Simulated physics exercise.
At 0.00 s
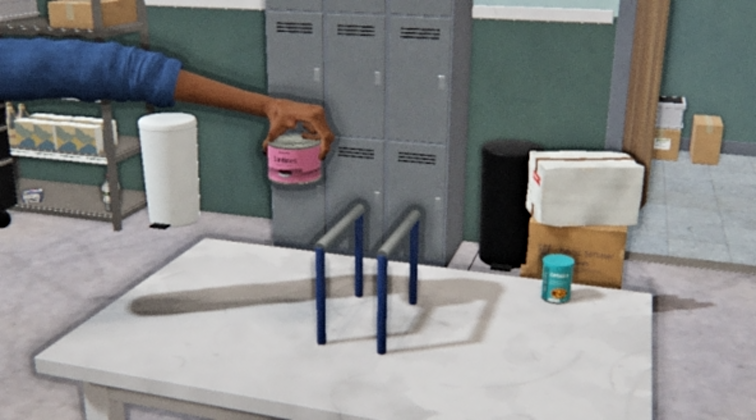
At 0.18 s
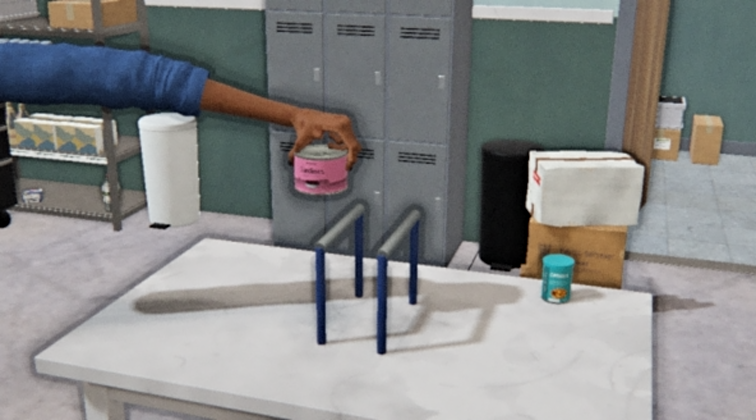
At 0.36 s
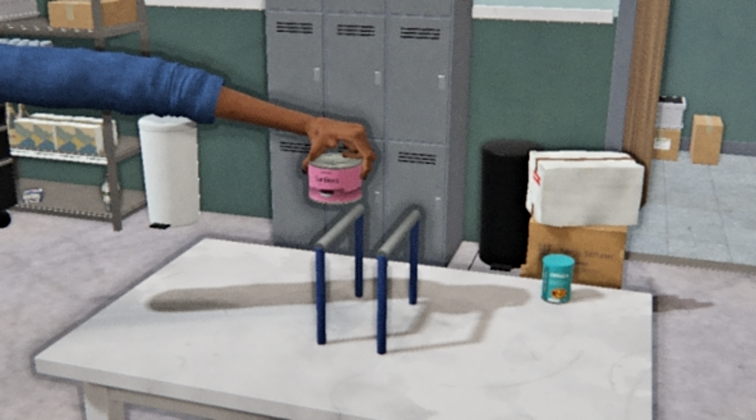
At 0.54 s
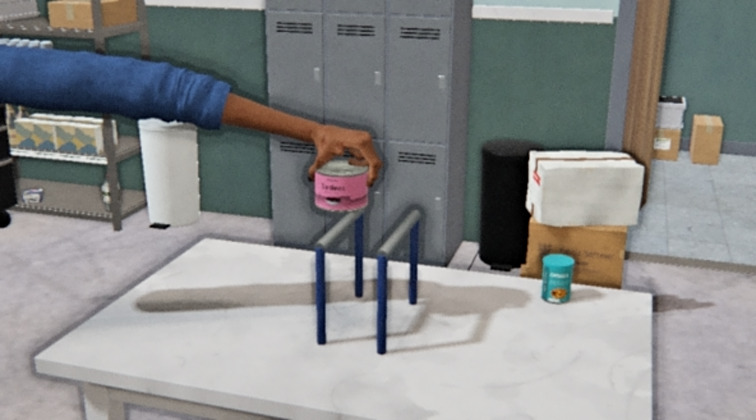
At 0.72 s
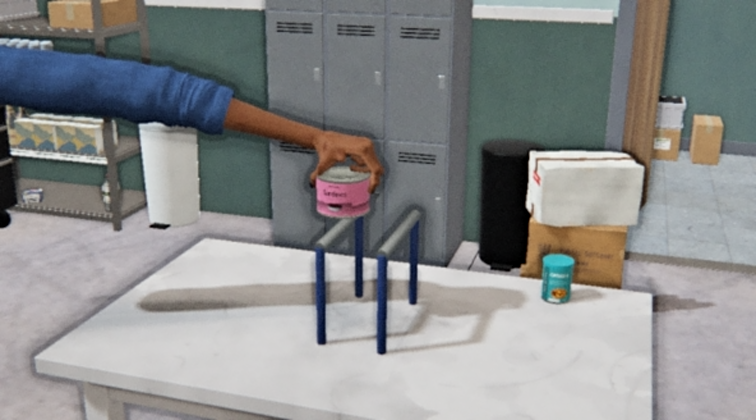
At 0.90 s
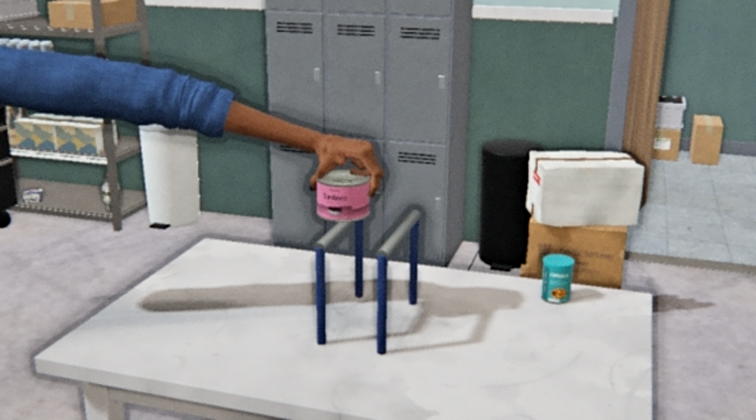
A pink tub, gripped from above by a hand in a blue sleeve, moved right and slightly down, slowed, and was held still over the gap in a stand, while a turquoise tin stayed put.
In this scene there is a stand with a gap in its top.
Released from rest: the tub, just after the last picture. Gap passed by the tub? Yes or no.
Yes.
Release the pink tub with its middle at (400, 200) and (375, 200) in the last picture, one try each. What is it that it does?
Well, first go it falls right through, while second go it gets stuck.
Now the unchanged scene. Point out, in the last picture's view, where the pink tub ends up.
Near pixel (369, 299).
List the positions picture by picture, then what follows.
On its way; pink tub (295, 159); turquoise tin (557, 279), in the first frame.
On its way; pink tub (321, 170); turquoise tin (557, 279), in the second frame.
On its way; pink tub (335, 179); turquoise tin (557, 279), in the third frame.
On its way; pink tub (342, 186); turquoise tin (557, 279), in the fourth frame.
On its way; pink tub (343, 192); turquoise tin (557, 279), in the fifth frame.
Held still over the gap; pink tub (343, 196); turquoise tin (557, 279), in the sixth frame.
Around 1.20 s, pink tub rocked 22° from its first pose near (350, 207).
Around 1.40 s, pink tub on its side near (374, 264).
Around 1.50 s, pink tub on its side near (372, 293).
Around 1.60 s, pink tub on its side near (364, 295).
Finally (2.1 s), down or leaning hard on the stand or table, pink tub; turquoise tin still in place. Final places as the last picture's camera would see them, pink tub near (369, 299). The tub reaches the table.
